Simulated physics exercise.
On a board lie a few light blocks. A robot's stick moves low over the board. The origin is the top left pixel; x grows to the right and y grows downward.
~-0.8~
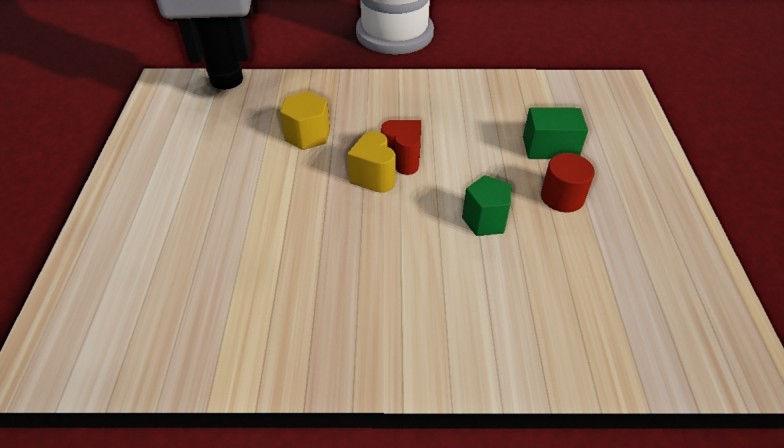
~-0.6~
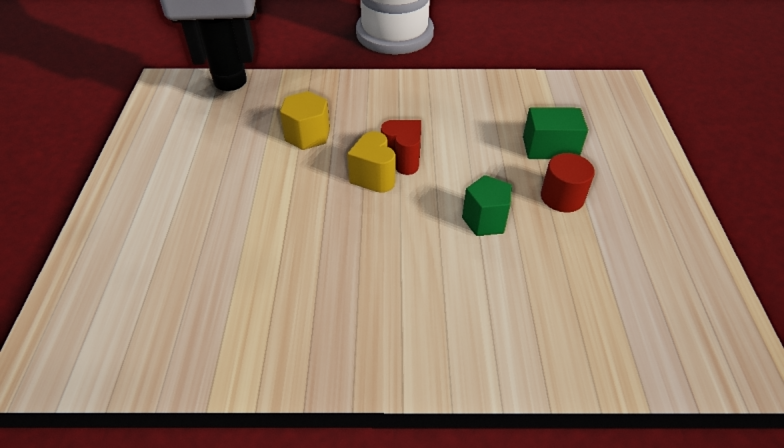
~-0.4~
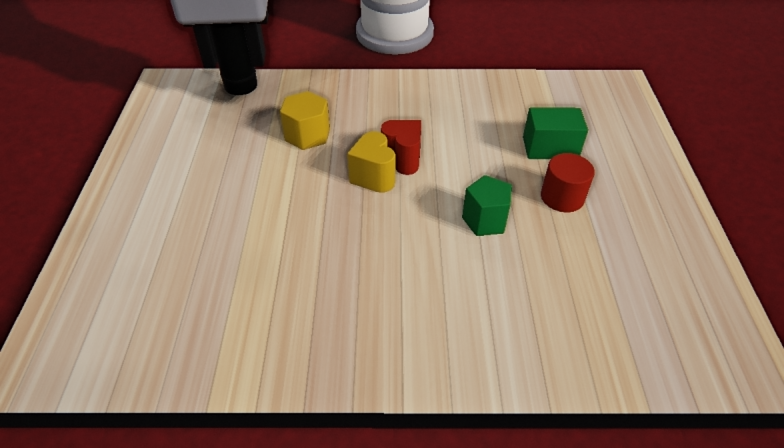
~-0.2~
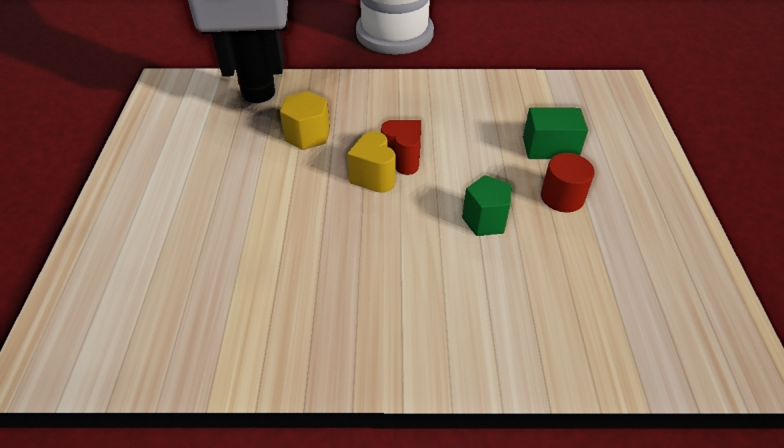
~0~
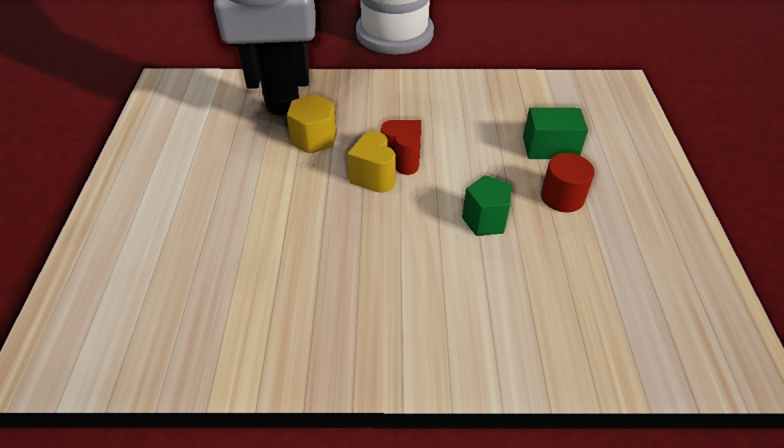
A robot arm's black stick hangs over the upper left of a pale wooden board on a red surface, seen from above at an angle by a still camera. A yellow hexagonal block, touching yellow and red hearts, and a green block, red cylinder and green pentagonal block sit rightward. The stick slides right and slightly nearer, then nudges the yellow hexagonal block slightly right.
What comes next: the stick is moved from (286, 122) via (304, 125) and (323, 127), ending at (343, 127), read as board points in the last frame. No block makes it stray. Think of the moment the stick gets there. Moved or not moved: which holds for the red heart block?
Stays where it is.
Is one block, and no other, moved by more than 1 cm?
Final answer: Yes.
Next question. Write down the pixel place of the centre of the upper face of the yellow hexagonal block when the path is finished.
Near (347, 122).
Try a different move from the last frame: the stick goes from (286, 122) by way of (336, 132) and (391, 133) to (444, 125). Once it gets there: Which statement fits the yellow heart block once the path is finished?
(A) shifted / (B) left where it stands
A - shifted.
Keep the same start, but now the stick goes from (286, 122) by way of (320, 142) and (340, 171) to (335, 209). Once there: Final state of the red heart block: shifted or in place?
Shifted.
On the path given first. Halfway along, stick (312, 111); yellow hexagonal block (333, 118), turned 25° clockwise.
At the end, stick (342, 112); yellow hexagonal block (347, 122), turned 65° clockwise; red heart block in place.
